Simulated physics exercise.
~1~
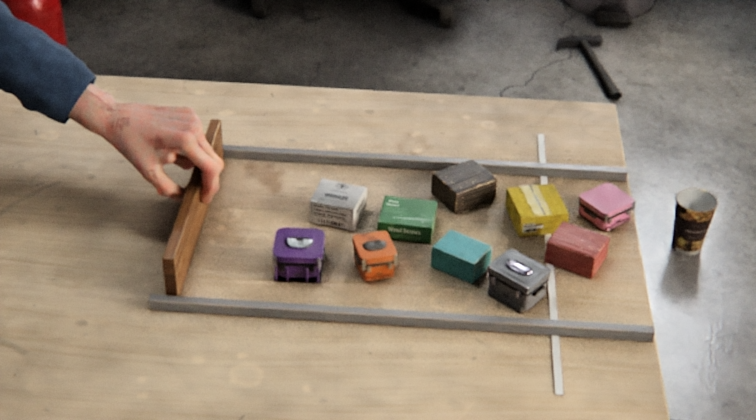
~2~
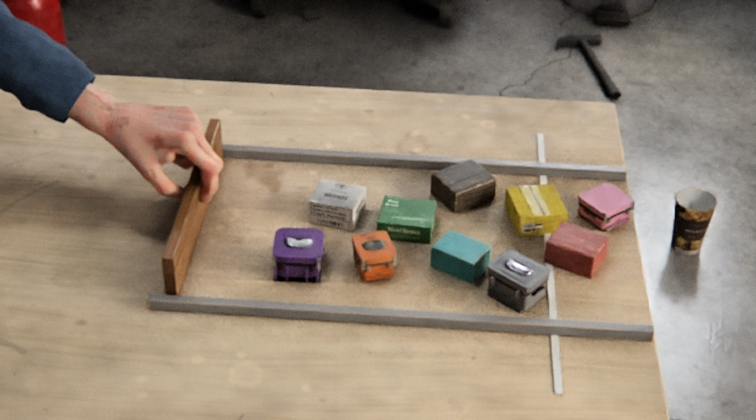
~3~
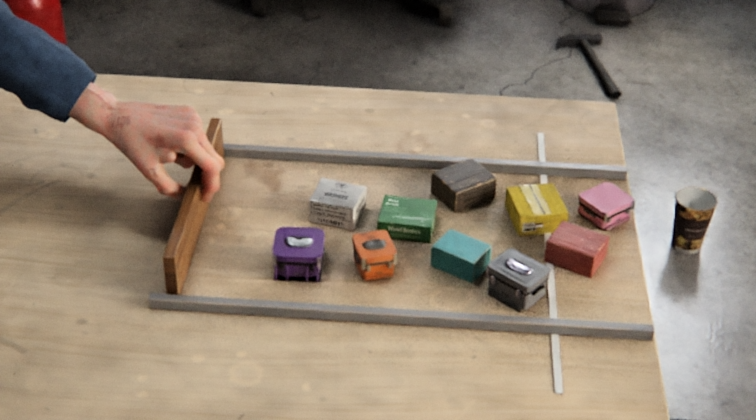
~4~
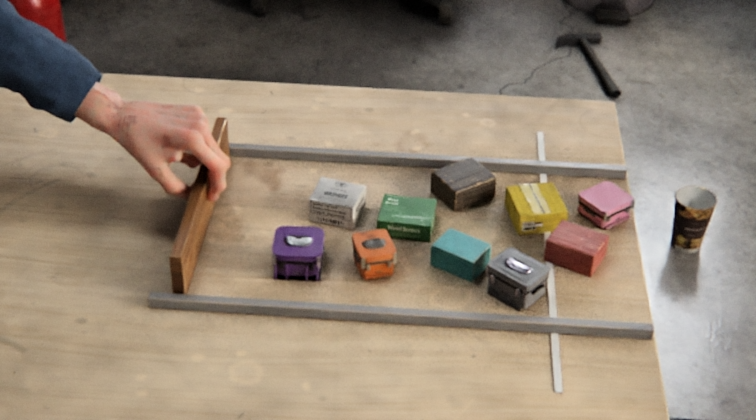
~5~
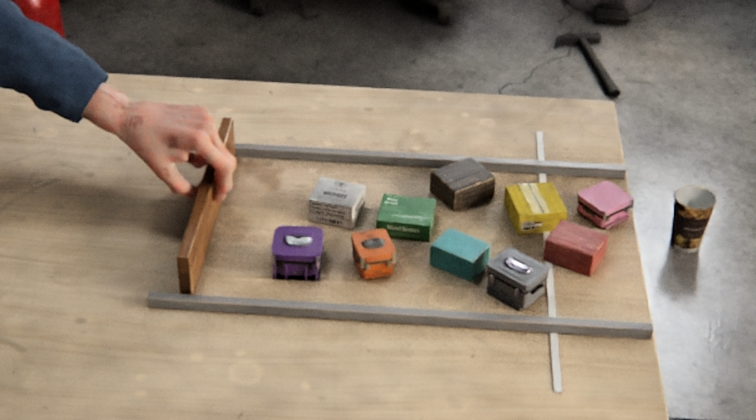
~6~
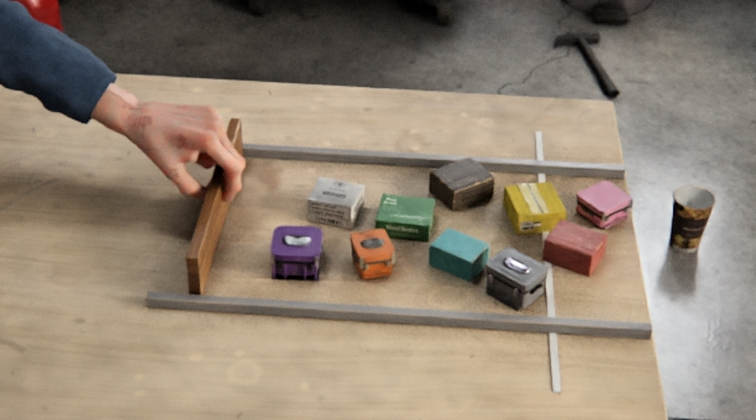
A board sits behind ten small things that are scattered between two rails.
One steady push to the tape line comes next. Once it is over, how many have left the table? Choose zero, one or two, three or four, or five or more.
Three or four of them have left the table.
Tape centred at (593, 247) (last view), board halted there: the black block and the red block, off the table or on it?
Black block still up, red block down.
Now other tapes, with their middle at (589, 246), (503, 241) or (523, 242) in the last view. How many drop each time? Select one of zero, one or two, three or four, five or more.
So, for the three spots in the order asked, I'd go with at least five, just one or two and one to two.
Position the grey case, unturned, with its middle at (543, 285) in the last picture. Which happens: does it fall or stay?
From that start, the object then is safe.
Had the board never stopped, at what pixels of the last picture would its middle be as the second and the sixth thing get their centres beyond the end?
Pixels in order: Roughly (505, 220), roughly (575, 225).
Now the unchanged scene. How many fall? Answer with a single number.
The number is 3.
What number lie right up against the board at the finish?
Result: 3 in all.
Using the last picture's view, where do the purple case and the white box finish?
The purple case comes to rest close to (574, 270), while the white box rests close to (570, 216).
Soon after, none off yet; pink case at rest near (603, 206); red block at rest near (575, 248); yellow box at rest near (534, 208).
Then, none off yet; pink case moving near (615, 204); red block moving near (583, 243); yellow box moved about its own width near (569, 207).
At rest, the number that fall off is three or four; fallen, turquoise block, red block and pink case.
